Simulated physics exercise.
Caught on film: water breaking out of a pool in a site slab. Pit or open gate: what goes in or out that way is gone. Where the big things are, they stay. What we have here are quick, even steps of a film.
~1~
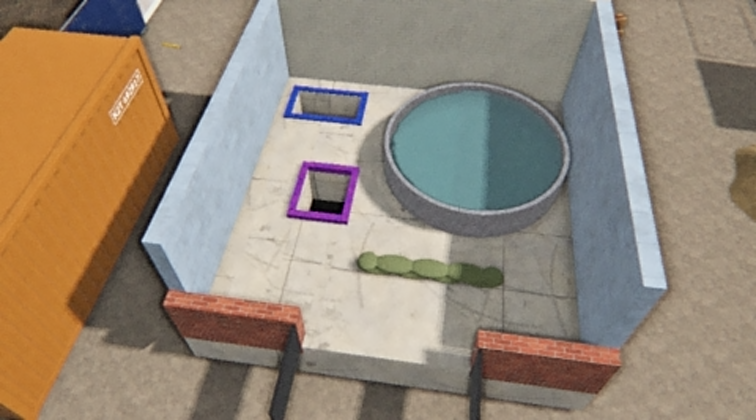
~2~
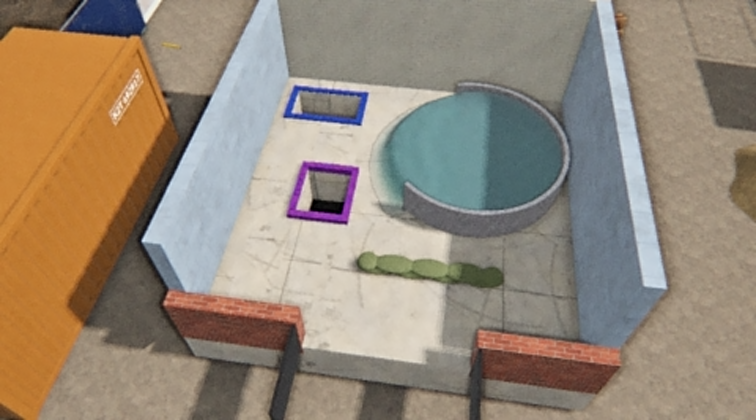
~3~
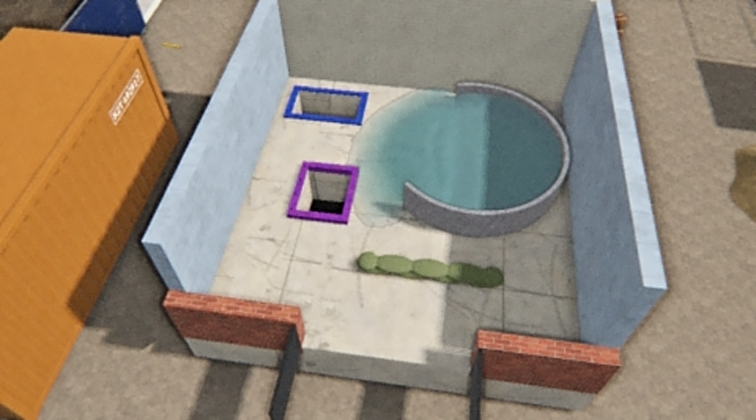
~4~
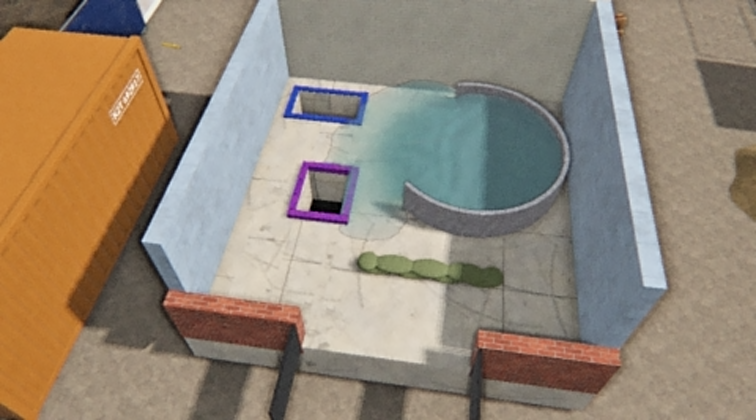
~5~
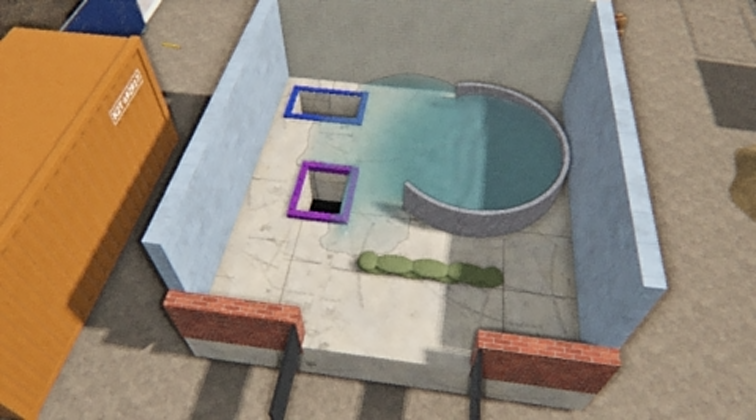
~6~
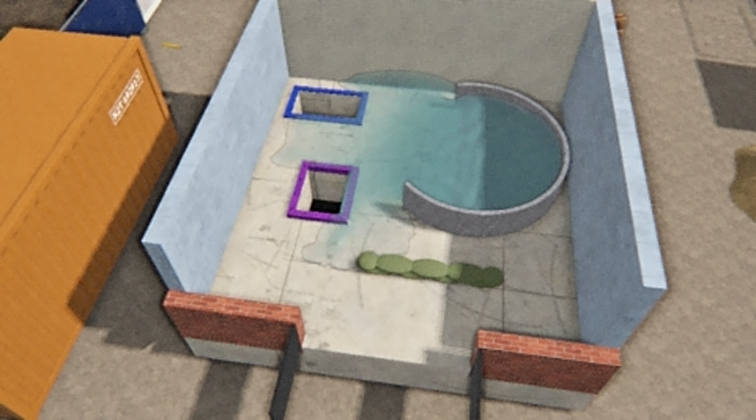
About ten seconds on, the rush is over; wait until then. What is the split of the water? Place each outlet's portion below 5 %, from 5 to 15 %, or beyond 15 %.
Once it settles, the gate collects from 5 to 15 %, the purple pit collects from 5 to 15 %, the blue pit collects beyond 15 %.
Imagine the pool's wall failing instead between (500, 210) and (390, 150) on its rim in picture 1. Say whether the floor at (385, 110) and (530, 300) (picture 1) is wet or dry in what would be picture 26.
First point: Unwetted; second point: Inundated.
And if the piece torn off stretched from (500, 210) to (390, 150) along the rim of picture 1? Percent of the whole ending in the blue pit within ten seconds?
Share to the blue pit: 6 in a hundred.
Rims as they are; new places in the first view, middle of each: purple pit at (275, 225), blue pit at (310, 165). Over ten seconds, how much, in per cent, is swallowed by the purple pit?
Note: Purple pit, 6 percent.
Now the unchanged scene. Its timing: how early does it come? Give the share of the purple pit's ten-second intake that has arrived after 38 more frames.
Near 100 %, I'd say.
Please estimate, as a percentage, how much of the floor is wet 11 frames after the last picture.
That works out at 55 %.
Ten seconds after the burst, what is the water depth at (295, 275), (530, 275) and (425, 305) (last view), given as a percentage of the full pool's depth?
The depths come to near 12, 14 and 6 per cent respectively.
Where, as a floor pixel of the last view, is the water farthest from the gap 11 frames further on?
At about (201, 317).
A moment on, water covers 45 % of the floor; the gate 0 %, the purple pit 4 %, the blue pit 4 %.
Next, water covers 55 % of the floor; the gate 0 %, the purple pit 7 %, the blue pit 12 %.
Then, water covers 65 % of the floor; the gate 1 %, the purple pit 9 %, the blue pit 25 %.
Later, water covers 90 % of the floor; the gate 4 %, the purple pit 10 %, the blue pit 35 %.
In the end, water covers 90 % of the floor; the gate 9 %, the purple pit 10 %, the blue pit 38 %.
